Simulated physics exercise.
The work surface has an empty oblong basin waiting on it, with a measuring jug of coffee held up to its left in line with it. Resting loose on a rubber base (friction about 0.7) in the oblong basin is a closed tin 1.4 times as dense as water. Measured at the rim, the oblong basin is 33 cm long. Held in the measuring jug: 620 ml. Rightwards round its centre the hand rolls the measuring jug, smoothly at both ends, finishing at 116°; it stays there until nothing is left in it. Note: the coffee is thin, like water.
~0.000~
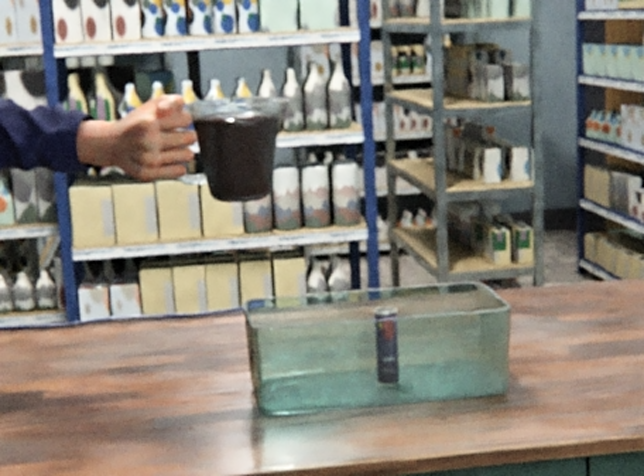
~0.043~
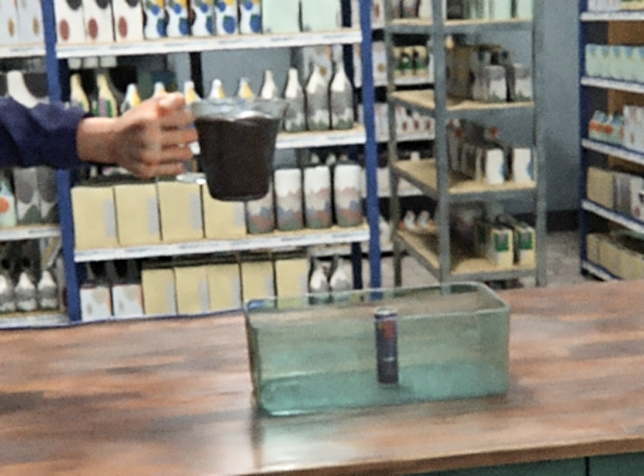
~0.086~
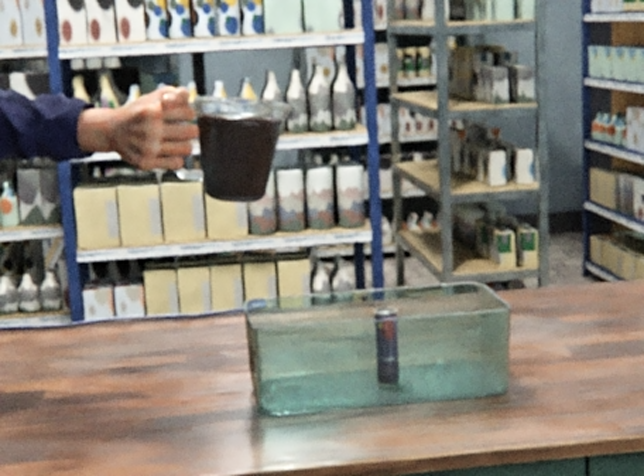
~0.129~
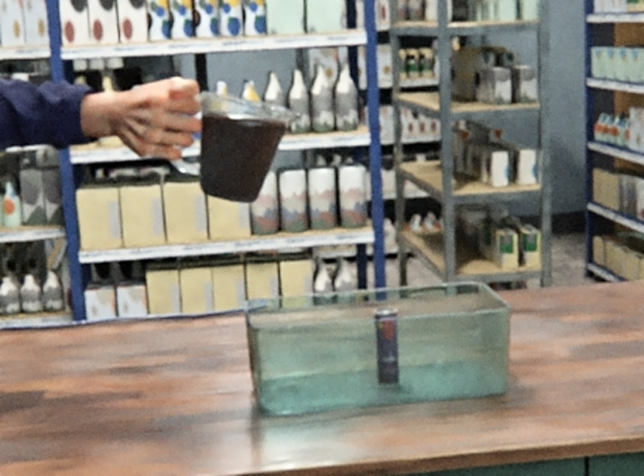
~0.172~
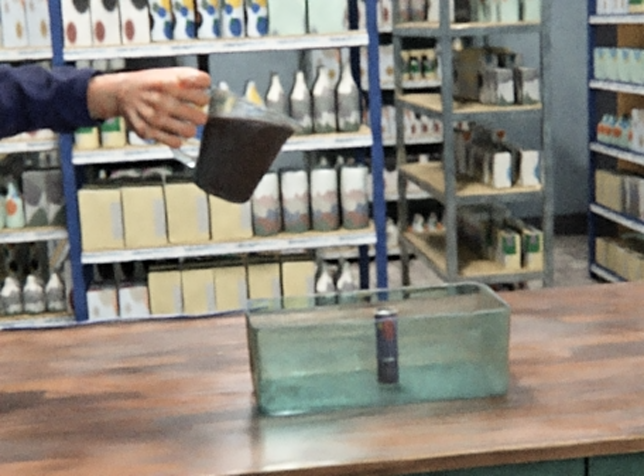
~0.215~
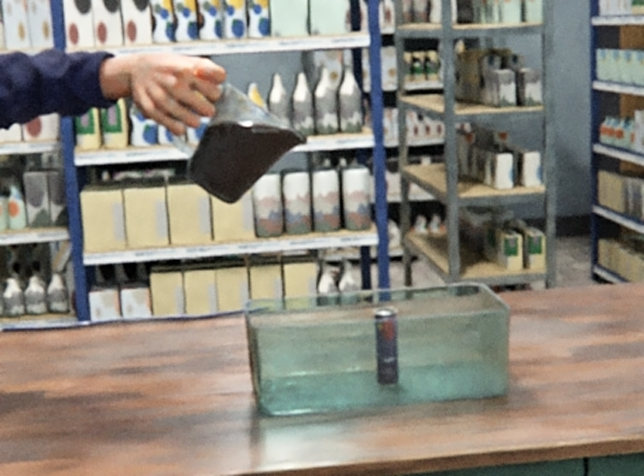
A hand tilts a jug of dark liquid rightwards above a clear oblong basin.
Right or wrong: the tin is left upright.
Wrong.
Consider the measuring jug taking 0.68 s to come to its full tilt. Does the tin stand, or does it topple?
Then it falls.
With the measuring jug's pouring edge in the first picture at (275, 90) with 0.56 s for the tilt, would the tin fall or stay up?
After that, the tin overturns.
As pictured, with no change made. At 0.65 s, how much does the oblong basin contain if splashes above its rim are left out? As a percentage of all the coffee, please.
Roughly 80 %.
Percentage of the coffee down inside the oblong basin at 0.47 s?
Estimate - around 18 in a hundred parts.
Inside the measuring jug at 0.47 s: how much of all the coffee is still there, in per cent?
Some 36 per cent.
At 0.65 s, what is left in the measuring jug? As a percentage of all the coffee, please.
Near 2 percent, more or less.
By 0.47 s the tilt is 109° and 36 per cent is still to pour; the tin stands where it began.
By 0.65 s the tilt is 116° and 2 per cent is still to pour; the tin leans 15°.
By 0.84 s the tilt is 116° and 0 per cent is still to pour; the tin lies on its side.
By 1.05 s the tilt is 116° and 0 per cent is still to pour; the tin lies on its side.
At rest the tin lies on its side.
